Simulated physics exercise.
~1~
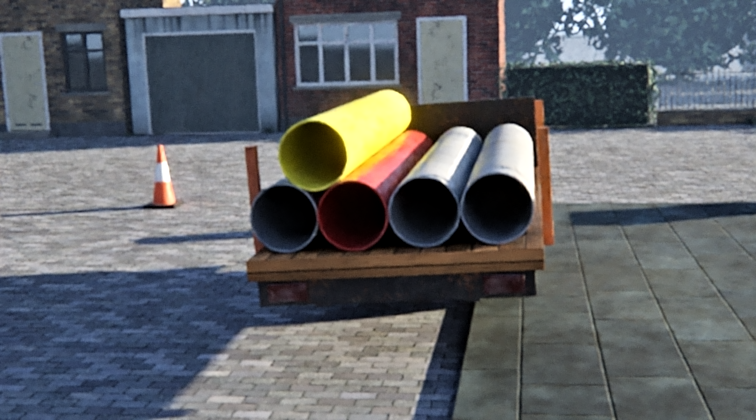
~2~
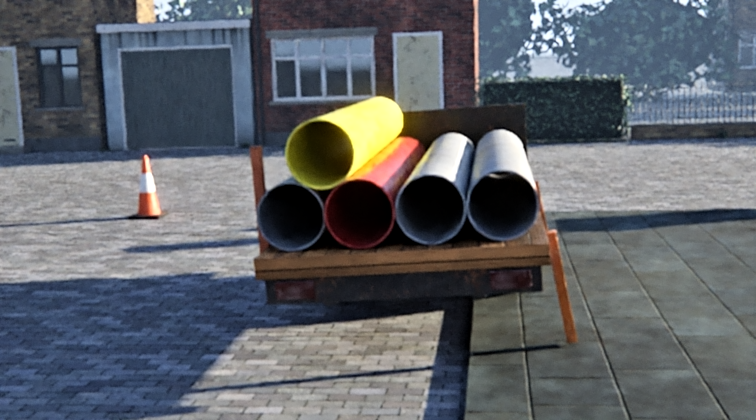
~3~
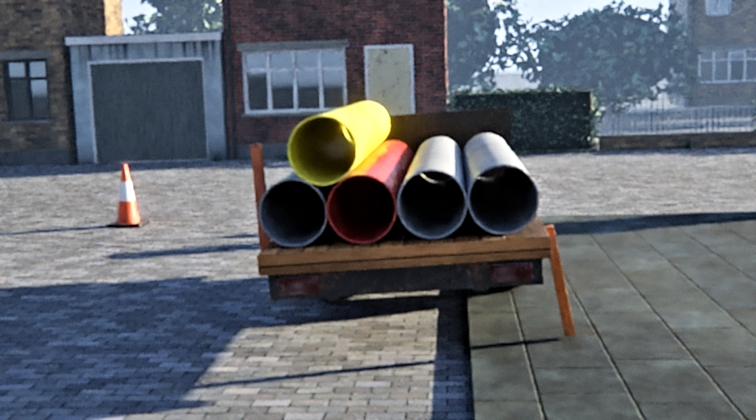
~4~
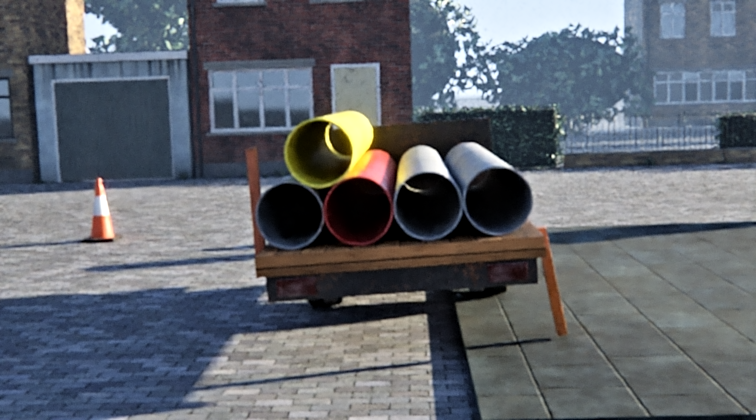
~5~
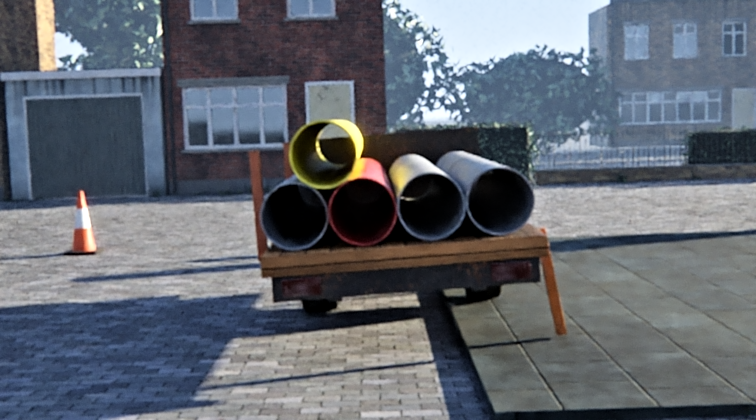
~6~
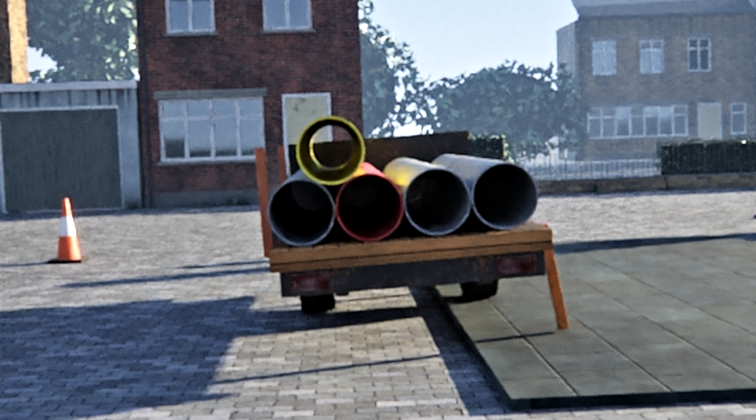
The right-hand posts on a parked low trailer swung down in one quick drop, but the five hollow pipes stayed put, with the yellow one still resting on top of the others as the view drifted slowly around the back.
